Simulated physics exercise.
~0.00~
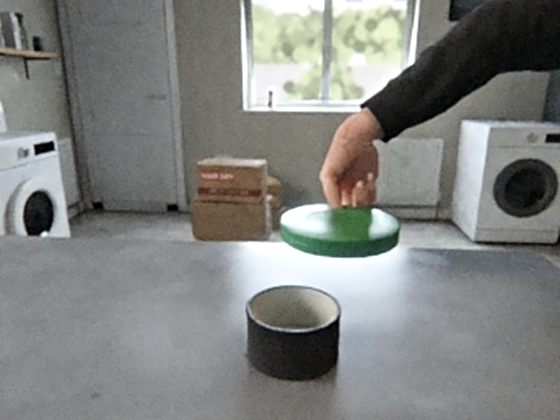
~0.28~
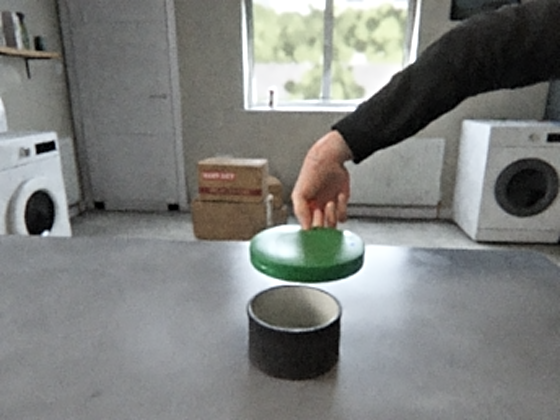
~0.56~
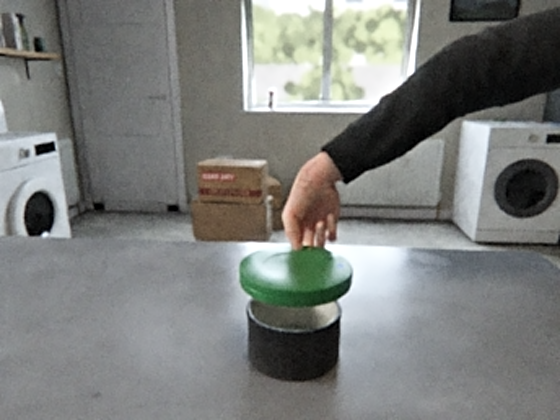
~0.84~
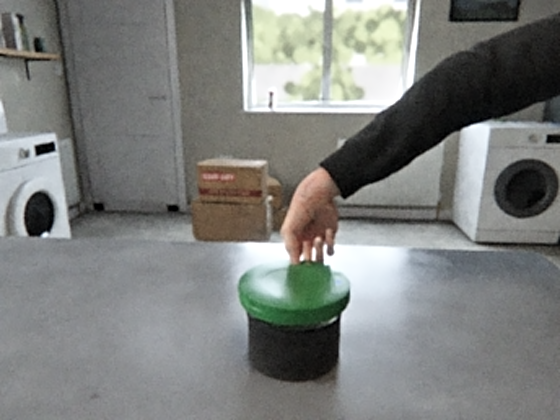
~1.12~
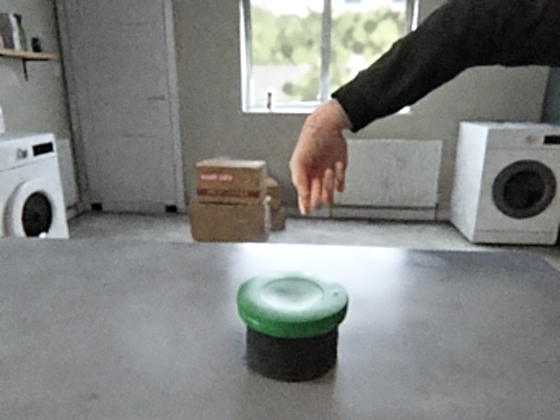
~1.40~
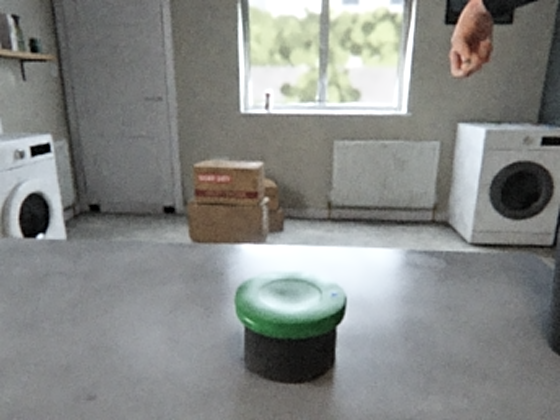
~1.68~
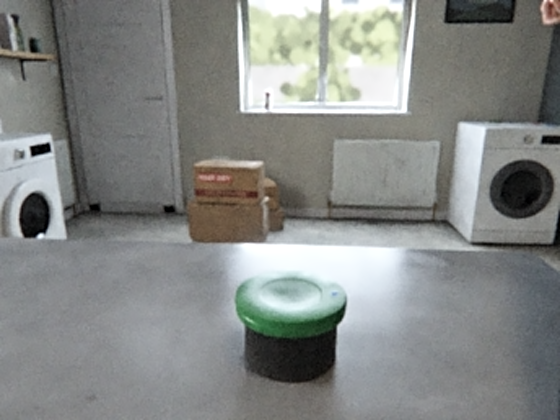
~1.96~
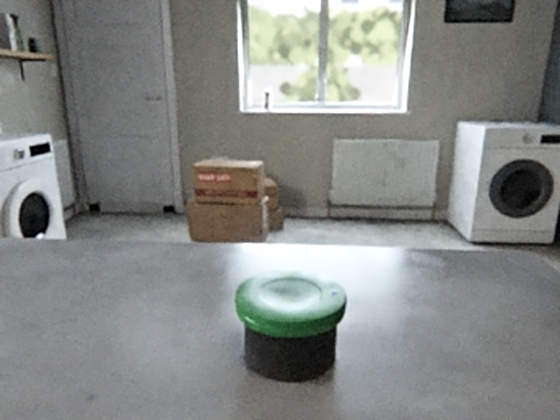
In a room with washing machines and cardboard boxes near a window, a hand held a green lid over an open dark round container, moved it left and down onto the rim, then let go and withdrew to the right, leaving the container covered.
